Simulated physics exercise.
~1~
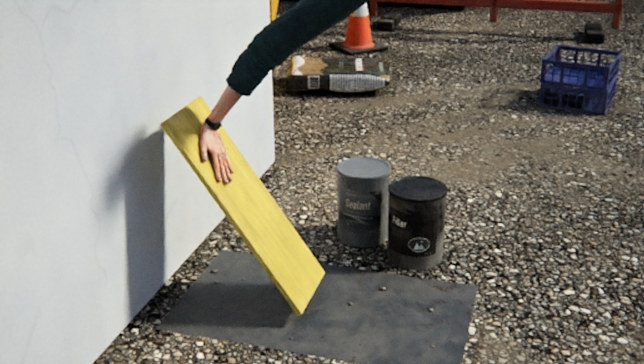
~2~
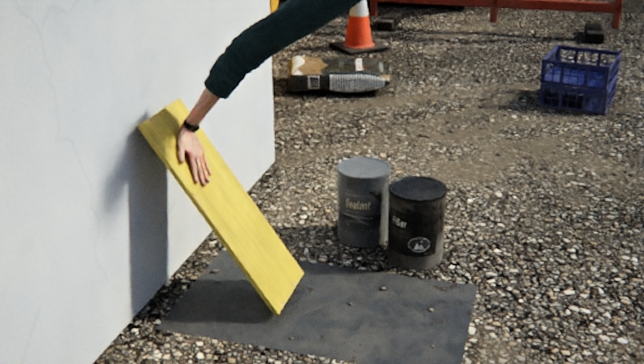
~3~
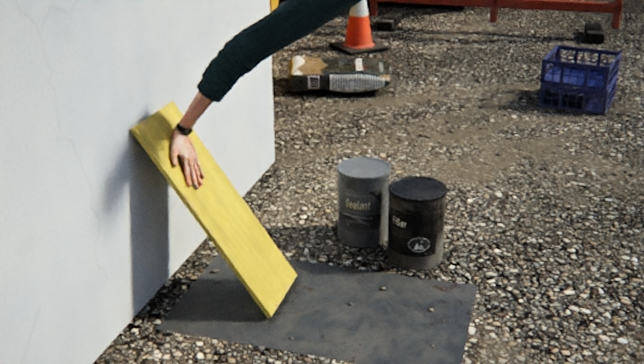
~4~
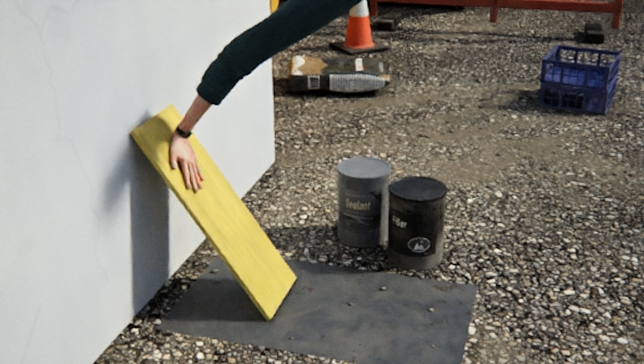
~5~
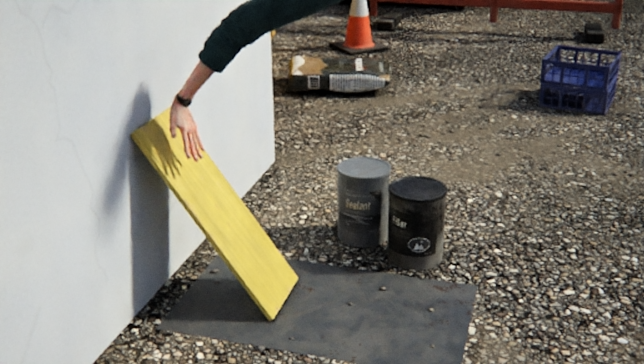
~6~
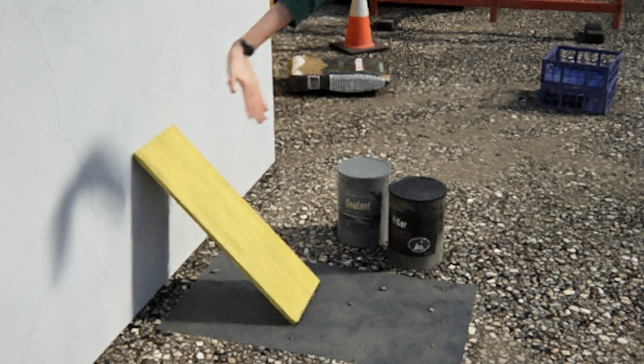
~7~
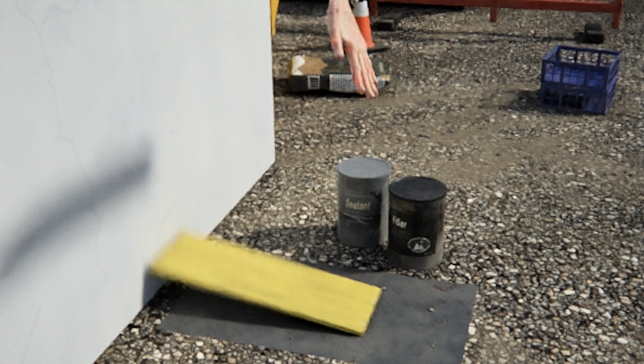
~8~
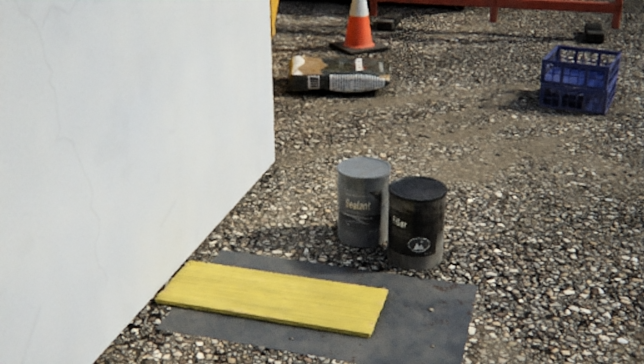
The clip opens on a hand holding a long yellow board at a slant near a bare pale wall, its lower end on a dark mat laid over gravel. A grey pail and a black pail stand to the right, with a traffic cone and a blue crate farther back. The hand moves the board left until its top rests against the wall, then lets go and draws away. The board's foot slides right across the mat while its top drops down the wall. It ends lying flat on the mat, with both pails still standing in place.
